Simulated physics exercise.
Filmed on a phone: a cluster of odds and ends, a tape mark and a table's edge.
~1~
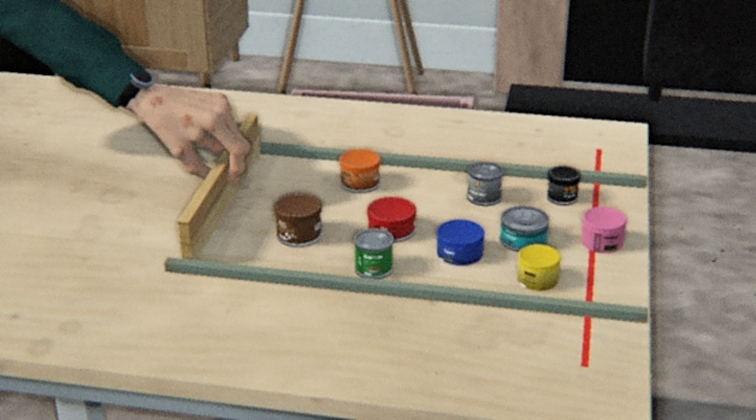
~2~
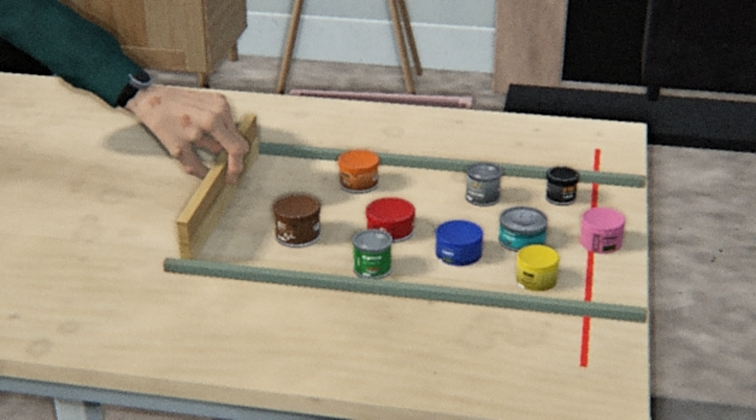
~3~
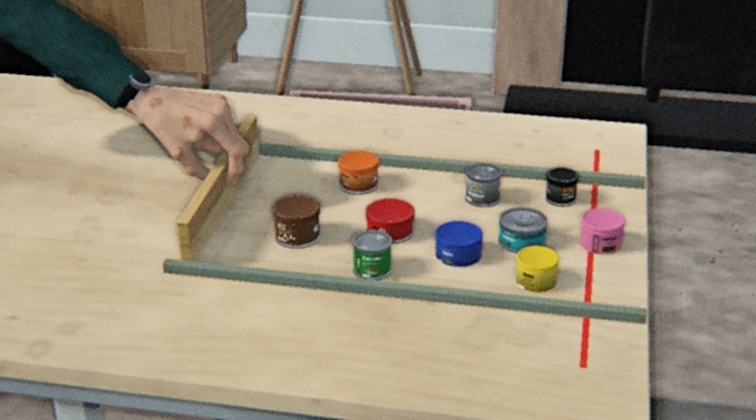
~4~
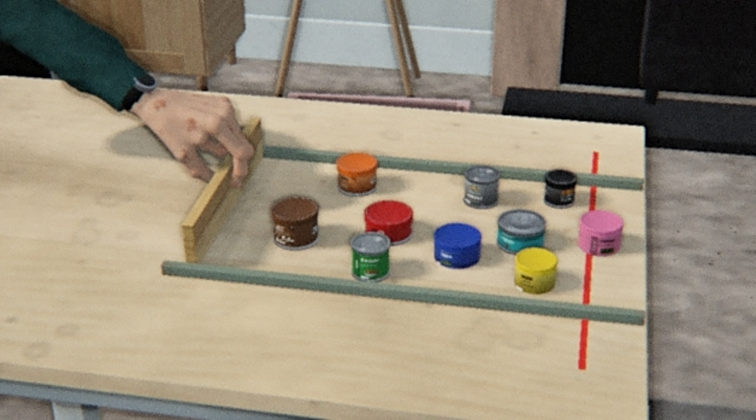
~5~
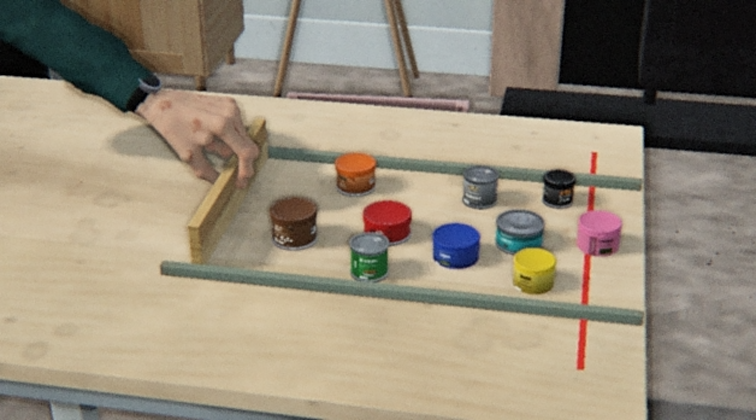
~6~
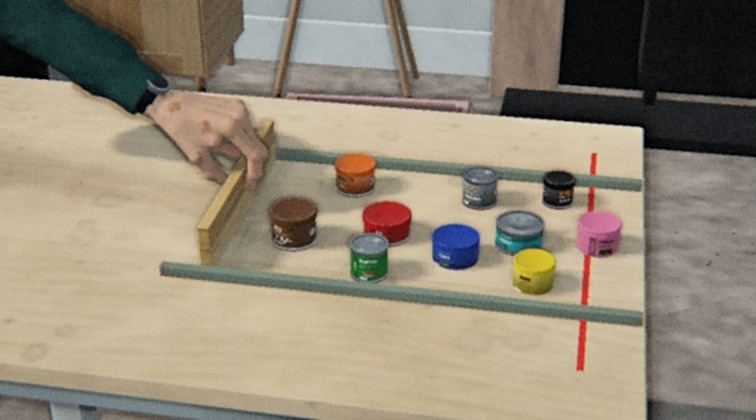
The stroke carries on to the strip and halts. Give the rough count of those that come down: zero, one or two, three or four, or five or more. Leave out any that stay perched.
In the end the number that fall off is three or four.
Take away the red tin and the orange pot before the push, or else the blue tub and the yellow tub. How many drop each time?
It would be 2 and 2.
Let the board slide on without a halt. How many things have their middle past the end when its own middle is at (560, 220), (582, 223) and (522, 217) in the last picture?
It would be 1, 3 and 0.
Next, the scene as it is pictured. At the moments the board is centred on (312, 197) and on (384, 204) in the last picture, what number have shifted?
The counts are 1 and 4.
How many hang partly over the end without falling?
3 of them.
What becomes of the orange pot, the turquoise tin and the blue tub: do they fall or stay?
The orange pot stays on, the turquoise tin falls, the blue tub is lost.
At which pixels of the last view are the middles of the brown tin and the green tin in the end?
The brown tin stops around (612, 256); the green tin around (606, 280).
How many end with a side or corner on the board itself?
4 of them.
Soon after, none off yet; pink tub at rest near (599, 234); black pot at rest near (559, 190); yellow tub at rest near (534, 272).
Then, none off yet; pink tub at rest near (599, 234); black pot moving near (568, 190); yellow tub moved about its own width near (562, 282).
At rest, the number that fall off is three or four; fallen, blue tub, turquoise tin and pink tub.
